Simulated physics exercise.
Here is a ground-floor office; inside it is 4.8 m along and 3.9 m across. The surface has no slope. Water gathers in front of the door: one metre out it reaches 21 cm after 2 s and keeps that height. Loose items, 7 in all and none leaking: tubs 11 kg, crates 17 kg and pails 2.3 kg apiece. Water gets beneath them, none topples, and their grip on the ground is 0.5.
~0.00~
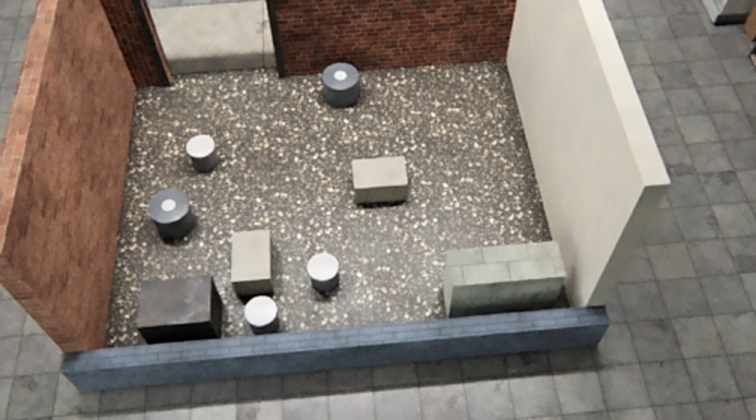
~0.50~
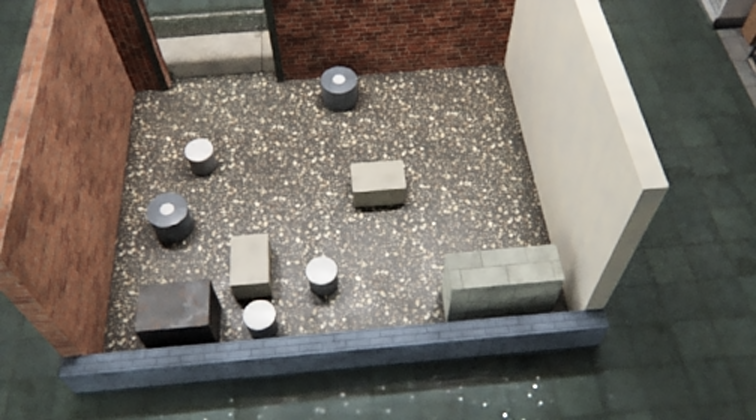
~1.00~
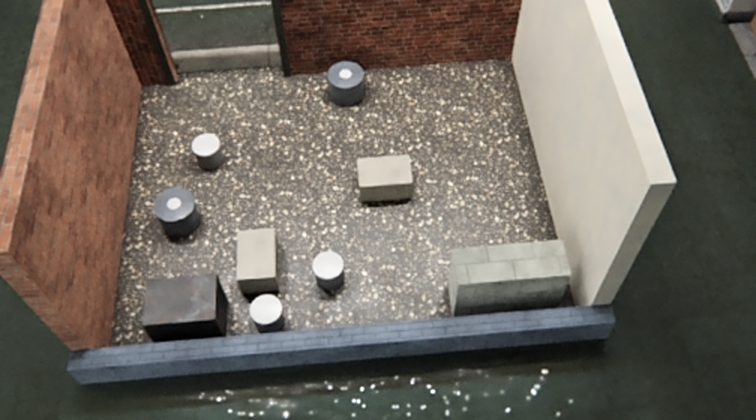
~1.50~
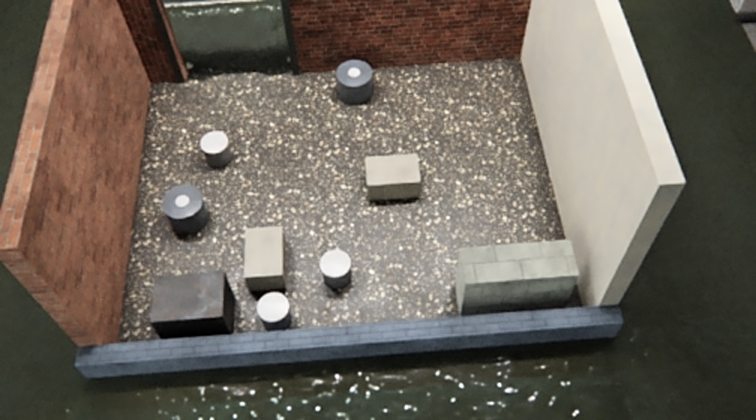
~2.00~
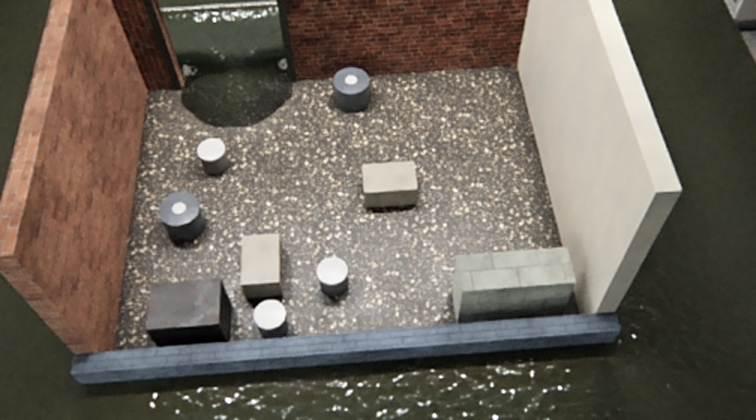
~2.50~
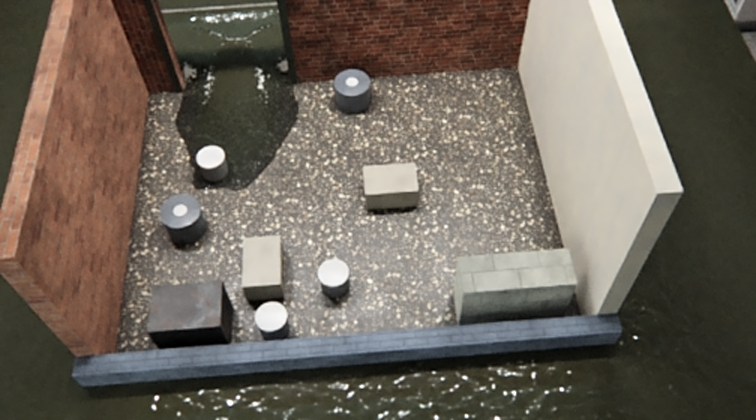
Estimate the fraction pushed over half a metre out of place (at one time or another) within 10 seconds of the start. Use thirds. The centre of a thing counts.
It is two thirds or more.
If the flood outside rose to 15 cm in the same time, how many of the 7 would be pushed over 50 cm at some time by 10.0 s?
Then 5.
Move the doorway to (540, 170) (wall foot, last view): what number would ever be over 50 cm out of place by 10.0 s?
In that case 6 of them.
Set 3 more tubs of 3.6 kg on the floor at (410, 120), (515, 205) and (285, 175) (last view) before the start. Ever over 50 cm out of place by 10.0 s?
In turn: Less, more, over.
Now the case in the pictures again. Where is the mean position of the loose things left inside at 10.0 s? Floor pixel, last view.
At about (451, 201).
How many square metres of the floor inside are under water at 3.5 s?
Roughly 6.5 m2.
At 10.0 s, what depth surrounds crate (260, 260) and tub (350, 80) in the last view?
About 10 and 1 cm.
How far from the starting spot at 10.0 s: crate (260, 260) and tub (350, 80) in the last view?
In turn: 300 cm, 0 cm.
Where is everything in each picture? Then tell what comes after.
A pail at (200, 146) rests on the ground; a tub at (169, 206) rests on the ground; water covers 0.0 m2; 0 of 7 have shifted, in the first frame.
A pail at (199, 150), on the bottom; a tub at (167, 210) rests on the ground; 0.0 m2 under water; 0 of 7 have shifted, in the second frame.
A pail at (206, 144) rests on the ground; a tub at (174, 204) rests on the ground; 0.0 m2 under water; 0 of 7 have shifted, in the third frame.
A pail at (214, 142) rests on the ground; a tub at (182, 201), on the bottom; water covers 0.0 m2; 0 of 7 have shifted, in the fourth frame.
A pail at (211, 149), on the bottom; a tub at (179, 209), on the bottom; water covers 0.7 m2; 0 of 7 have shifted, in the fifth frame.
A pail at (210, 157) rests on the ground, 8 cm from its start; a tub at (180, 211) rests on the ground; water covers 1.7 m2; 1 of 7 have shifted, in the sixth frame.
After 3.5 s 1 of 7 are over 50 cm from their spots; 1 afloat.
After 4.5 s 3 of 7 are over 50 cm from their spots; 2 afloat.
After 7.0 s 5 of 7 are over 50 cm from their spots; 5 afloat.
After 10.0 s 5 of 7 are over 50 cm from their spots, and 5 have been at some point; 5 afloat.
